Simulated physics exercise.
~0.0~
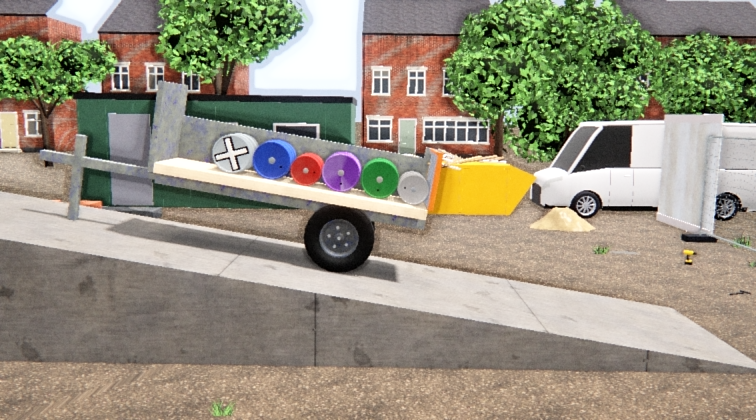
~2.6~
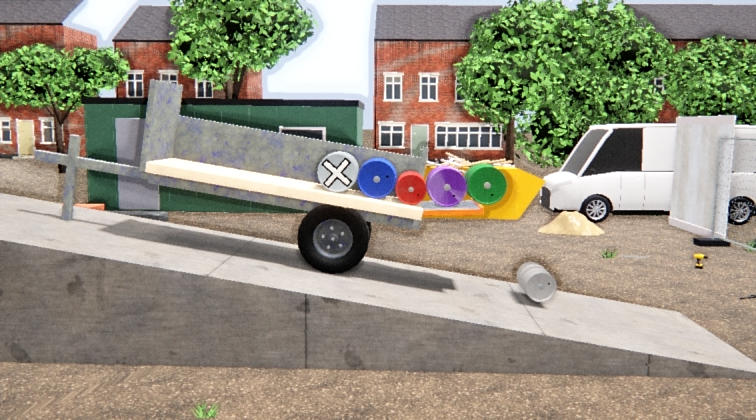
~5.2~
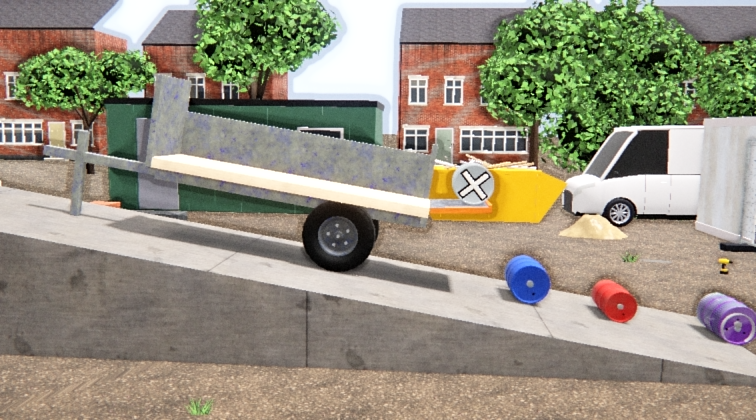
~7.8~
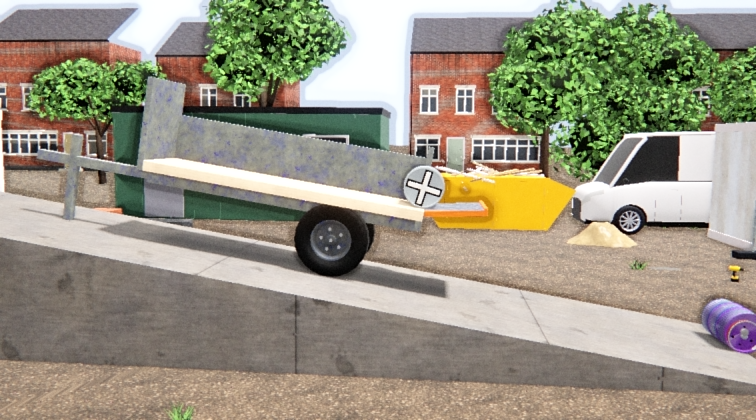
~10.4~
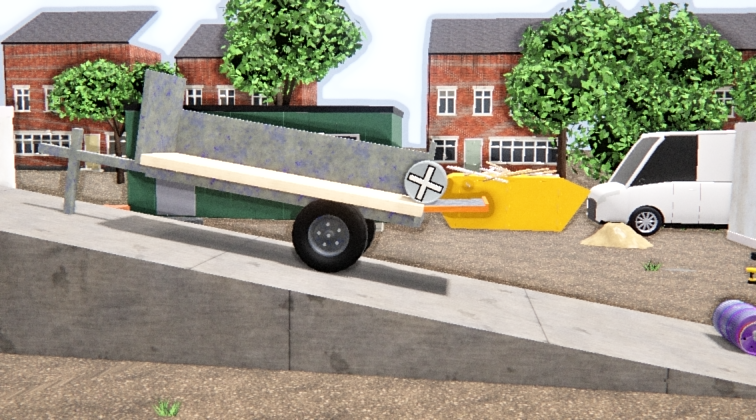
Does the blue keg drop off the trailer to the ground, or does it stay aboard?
The blue keg drops off the trailer. It rolls right over the lowered tailgate and comes down onto the ramp.
On a sloping concrete ramp in a yard before brick houses, a two-wheeled trailer stands with its raised end to the left and six round kegs lined up on its bed. The orange tailgate swings down, and the plain grey keg drops off the back first. The coloured kegs roll right after it, and green, purple, red and blue all end up off the trailer. The keg marked with a cross rolls out onto the lowered gate, then moves back a little to the left. It ends resting near the hinge, with the purple keg at the ramp's lower right.
